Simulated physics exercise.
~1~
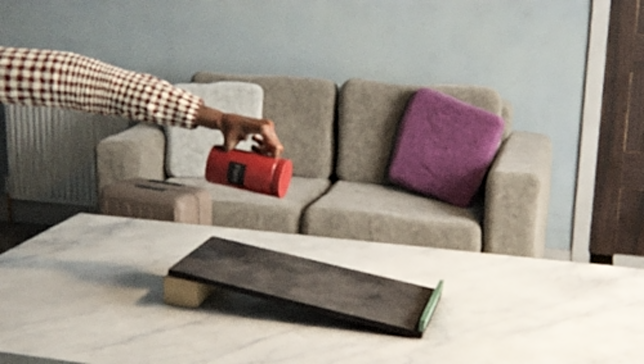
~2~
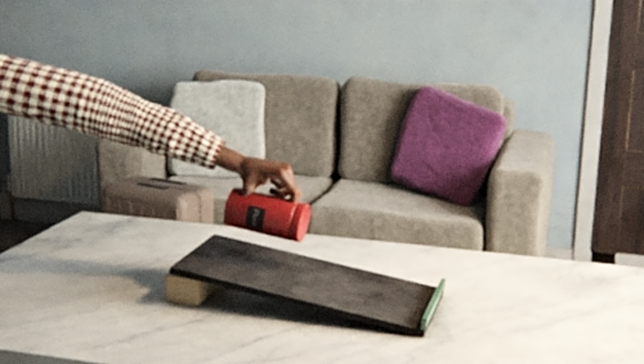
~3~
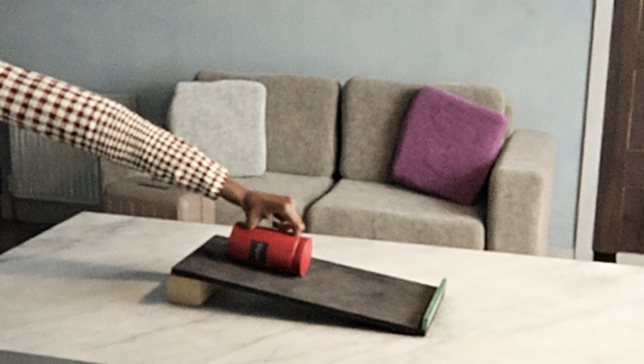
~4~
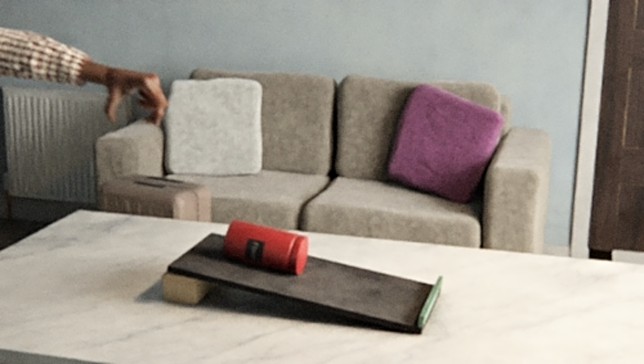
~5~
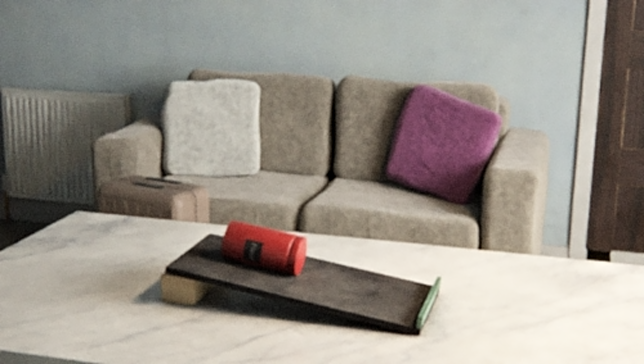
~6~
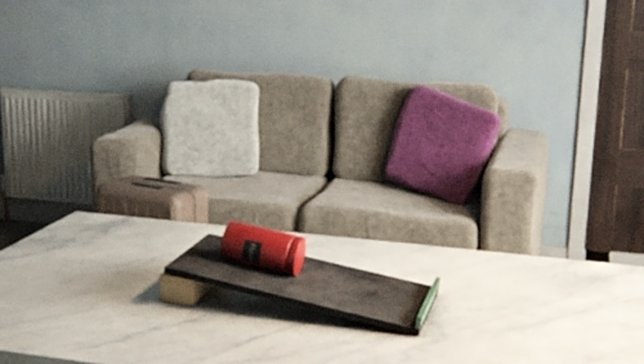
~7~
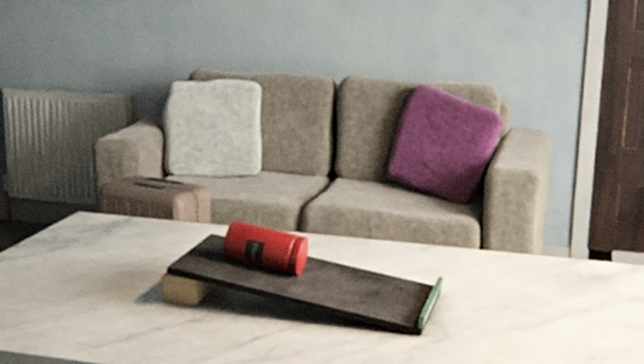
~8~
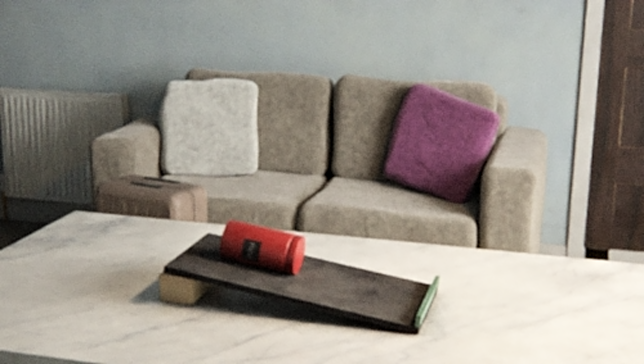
We see a hand lower a red jar on its side onto a dark sloping board propped on a block on a marble-topped table, then let go and draw back out of view to the left, and the jar stays in place on the slope.
